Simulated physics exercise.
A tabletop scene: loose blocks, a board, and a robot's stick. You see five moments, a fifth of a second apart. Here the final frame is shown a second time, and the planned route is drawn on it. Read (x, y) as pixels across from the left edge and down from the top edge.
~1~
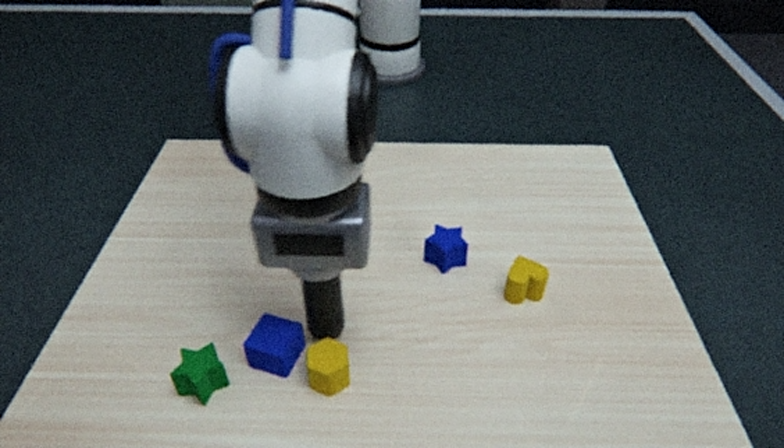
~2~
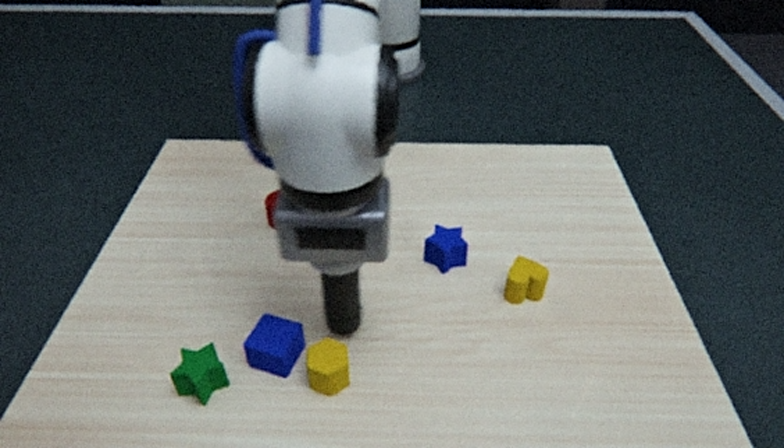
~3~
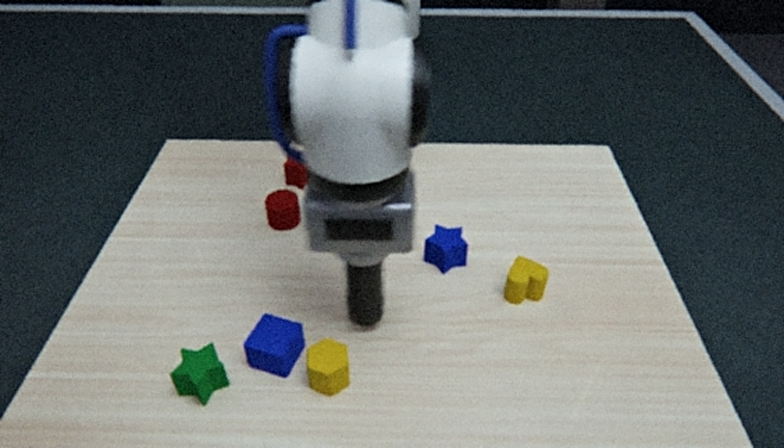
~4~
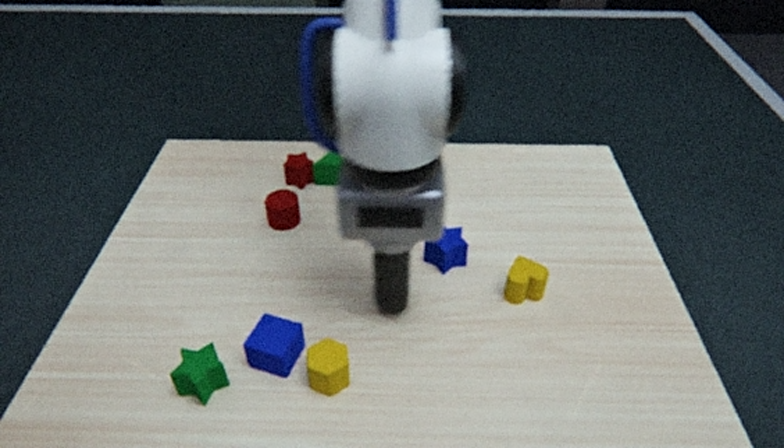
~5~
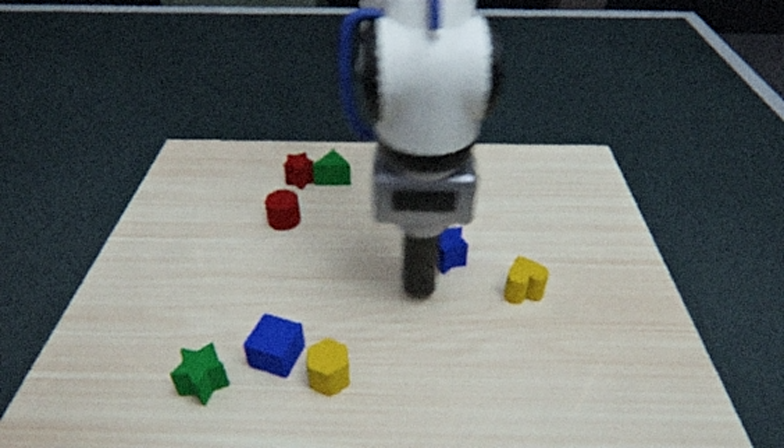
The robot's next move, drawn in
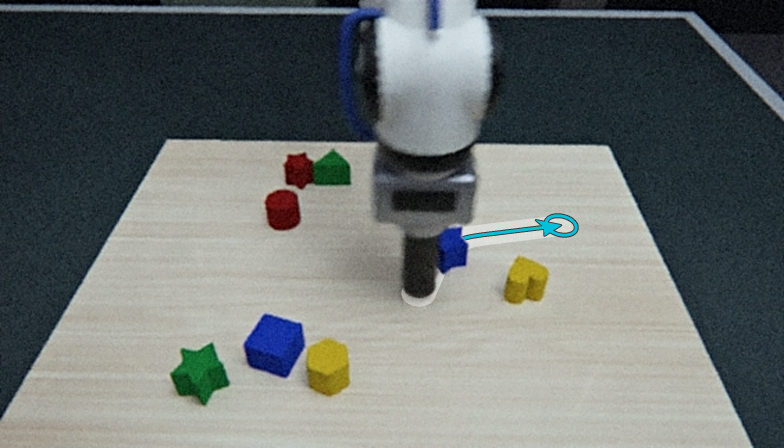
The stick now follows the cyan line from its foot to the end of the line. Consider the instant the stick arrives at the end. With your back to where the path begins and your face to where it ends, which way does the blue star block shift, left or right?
Its sideways move is to the left.
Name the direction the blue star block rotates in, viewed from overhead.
It goes round opposite to clock hands.
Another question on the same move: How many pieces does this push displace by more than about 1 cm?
One.
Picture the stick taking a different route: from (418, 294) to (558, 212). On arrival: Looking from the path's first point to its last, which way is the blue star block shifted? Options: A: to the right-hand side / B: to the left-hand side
B.
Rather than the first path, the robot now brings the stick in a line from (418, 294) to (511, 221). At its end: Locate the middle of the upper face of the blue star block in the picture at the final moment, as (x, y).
Around (465, 204).
Drawn move, from (418, 294) through (444, 249) and (500, 233) to (561, 225).
On the path given first. One third of the way, stick (445, 241); blue star block (470, 216).
Two thirds of the way, stick (502, 226); blue star block (520, 197).
At the end, stick (563, 218); blue star block (536, 187), turned 65° anticlockwise; yellow heart-shaped block still.
